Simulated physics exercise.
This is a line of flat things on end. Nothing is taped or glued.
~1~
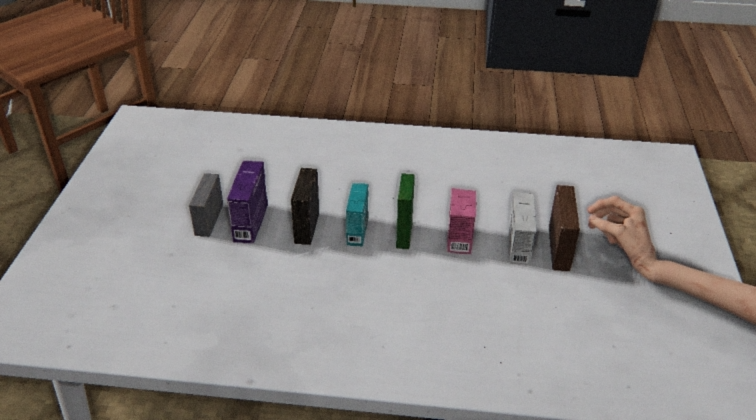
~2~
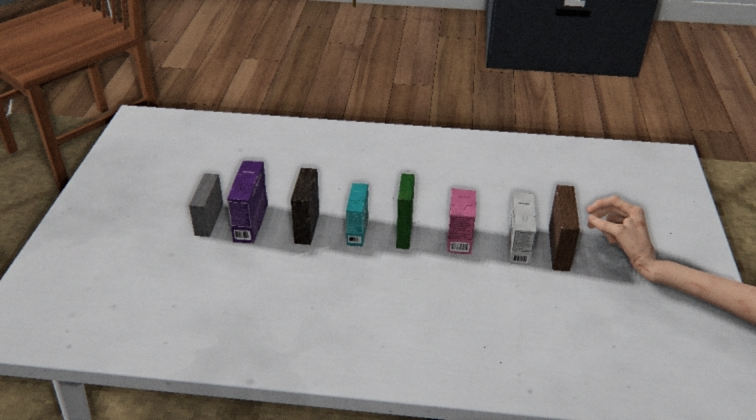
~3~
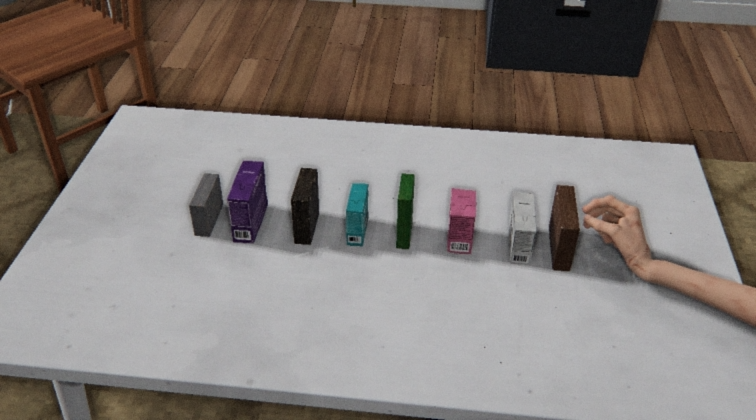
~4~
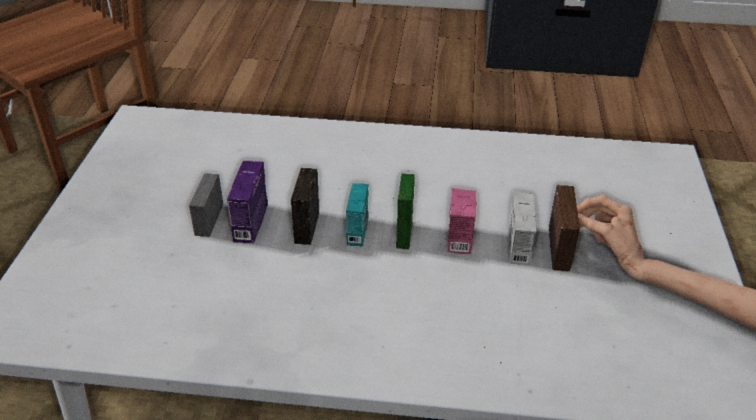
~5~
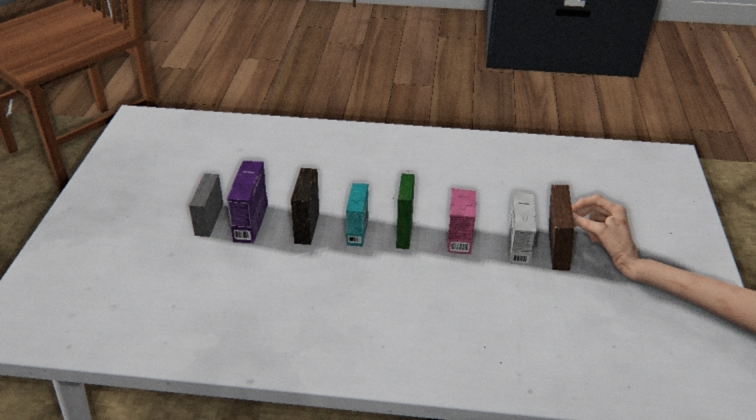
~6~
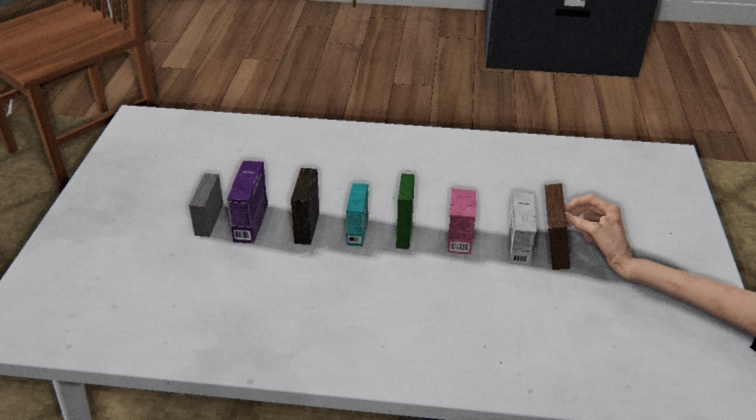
A hand reaching in from the right and tilting a brown board leftward beside a spaced row of upright colourful packets and blocks.
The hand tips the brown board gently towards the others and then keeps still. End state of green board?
The piece remains up.
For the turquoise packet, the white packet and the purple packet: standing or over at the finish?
At the end the turquoise packet is standing, the white packet has fallen, and the purple packet is standing.
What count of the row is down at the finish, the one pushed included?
That makes 2 altogether.
Then, 0.30 s after the last picture, brown board 51° over; white packet tipped 40° from how it was.
Then, 0.40 s after the last picture, brown board 59° over; white packet tipped 70° from how it was; pink packet slid a little.
At rest, tipped over on the table, white packet; the other 5 in place. Seen from the same camera at the end, green board near (406, 212).
